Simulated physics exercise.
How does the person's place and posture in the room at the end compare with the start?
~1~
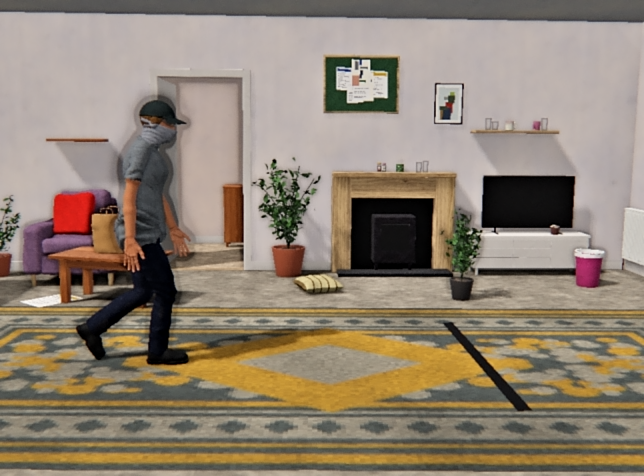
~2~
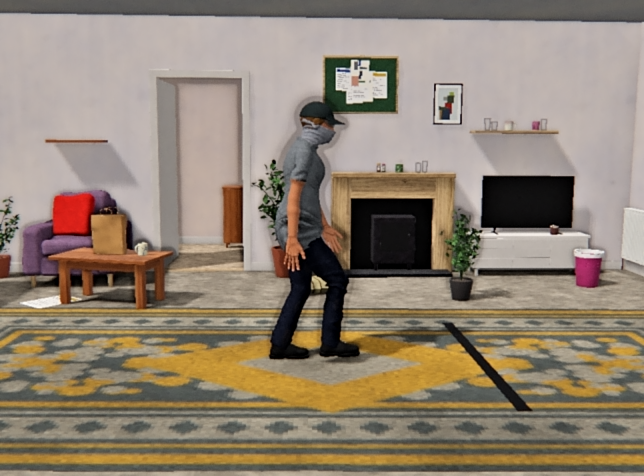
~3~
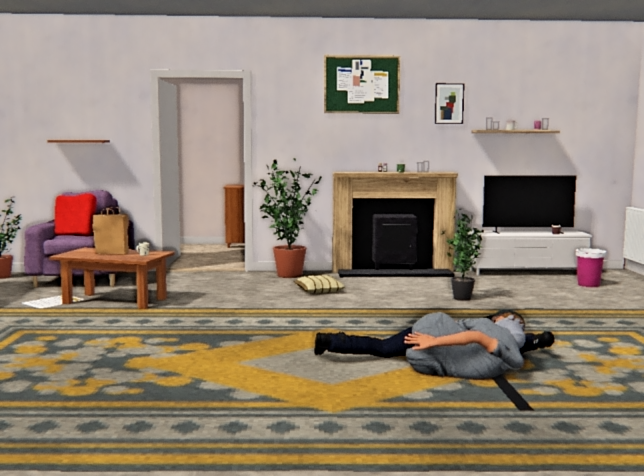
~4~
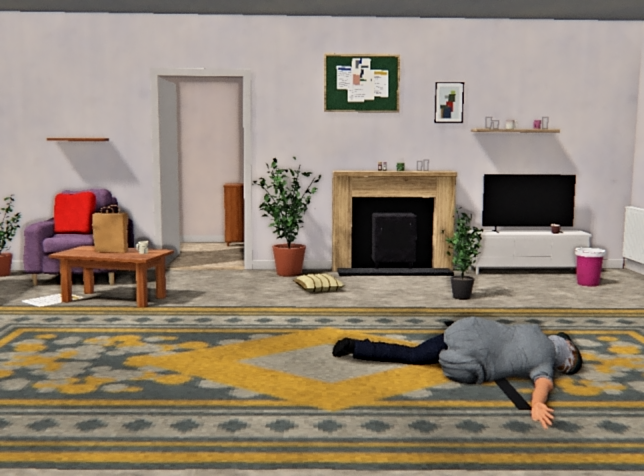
At the start the person is upright and walking on the left, near the wooden table. By the end the person is lying on the rug on the right, with head and chest past the black strip.
